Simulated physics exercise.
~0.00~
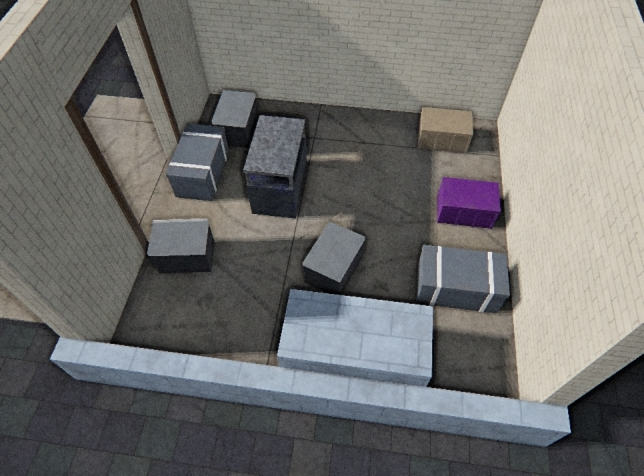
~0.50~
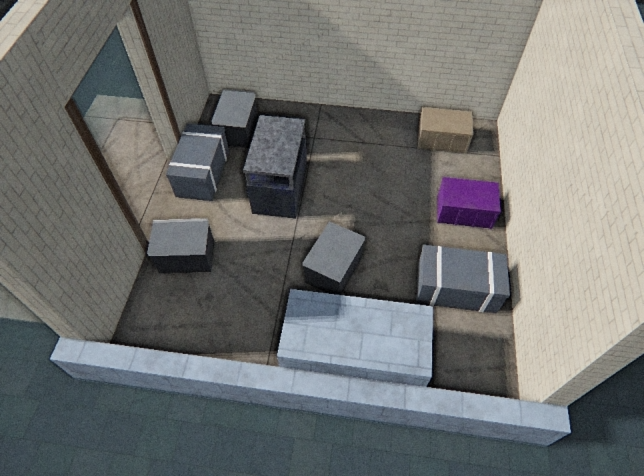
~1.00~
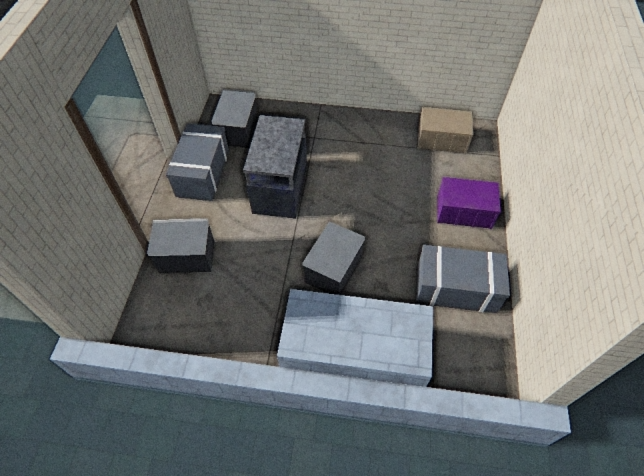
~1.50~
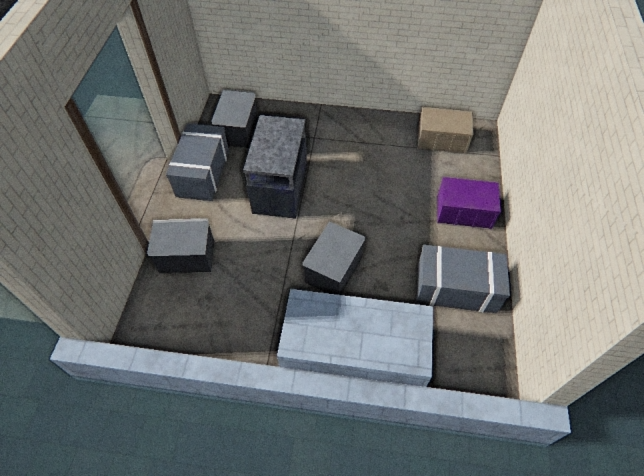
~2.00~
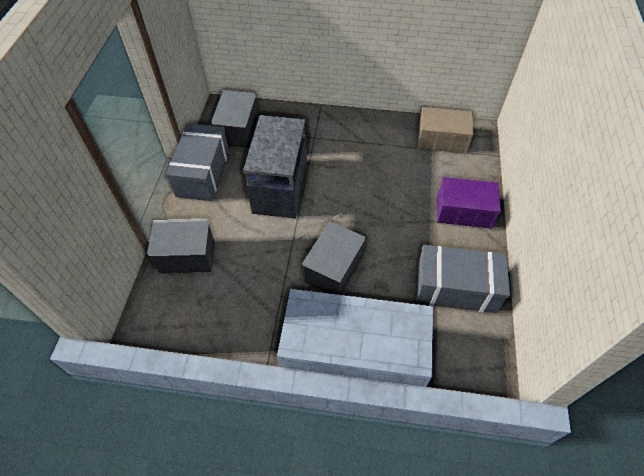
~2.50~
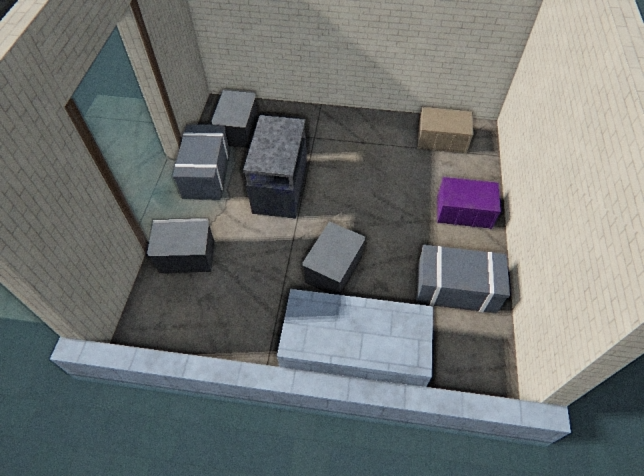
Water spreads outside a walled room and creeps through the doorway as boxes stay still.
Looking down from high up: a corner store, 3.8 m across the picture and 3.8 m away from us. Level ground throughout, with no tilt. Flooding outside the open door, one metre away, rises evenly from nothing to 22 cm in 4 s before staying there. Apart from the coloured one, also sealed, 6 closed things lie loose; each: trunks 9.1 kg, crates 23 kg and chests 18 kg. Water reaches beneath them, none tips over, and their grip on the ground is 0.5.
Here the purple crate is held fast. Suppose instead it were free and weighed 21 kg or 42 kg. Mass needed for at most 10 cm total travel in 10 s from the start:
Higher only.
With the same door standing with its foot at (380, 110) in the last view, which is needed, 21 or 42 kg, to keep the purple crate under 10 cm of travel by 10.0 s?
That way, only the big mass suffices.
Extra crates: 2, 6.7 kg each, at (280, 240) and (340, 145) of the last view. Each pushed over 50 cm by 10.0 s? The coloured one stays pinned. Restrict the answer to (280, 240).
As it turns out, it moves farther than that.
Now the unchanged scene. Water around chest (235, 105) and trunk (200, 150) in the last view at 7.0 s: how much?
Around 9 cm and 10 cm.
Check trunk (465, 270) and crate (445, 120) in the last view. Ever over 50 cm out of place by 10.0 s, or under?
Object 1: Not surpassed, object 2: Not surpassed.
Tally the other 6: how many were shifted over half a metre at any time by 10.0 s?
Count: 3.
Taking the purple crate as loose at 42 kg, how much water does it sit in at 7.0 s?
Close to 4 cm deep.
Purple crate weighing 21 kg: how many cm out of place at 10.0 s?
40 cm.
After 3.5 s the purple crate would be 0 cm from its start with 21 kg and 0 cm from its start with 42 kg; 0 cm of water round it then.
After 4.5 s the purple crate would be 0 cm from its start with 21 kg and 0 cm from its start with 42 kg; 0 cm of water round it then.
After 7.0 s the purple crate would be 0 cm from its start with 21 kg and 0 cm from its start with 42 kg; 4 cm of water round it then.
After 10.0 s the purple crate would be 37 cm from its start with 21 kg and 0 cm from its start with 42 kg; 12 cm of water round it then.
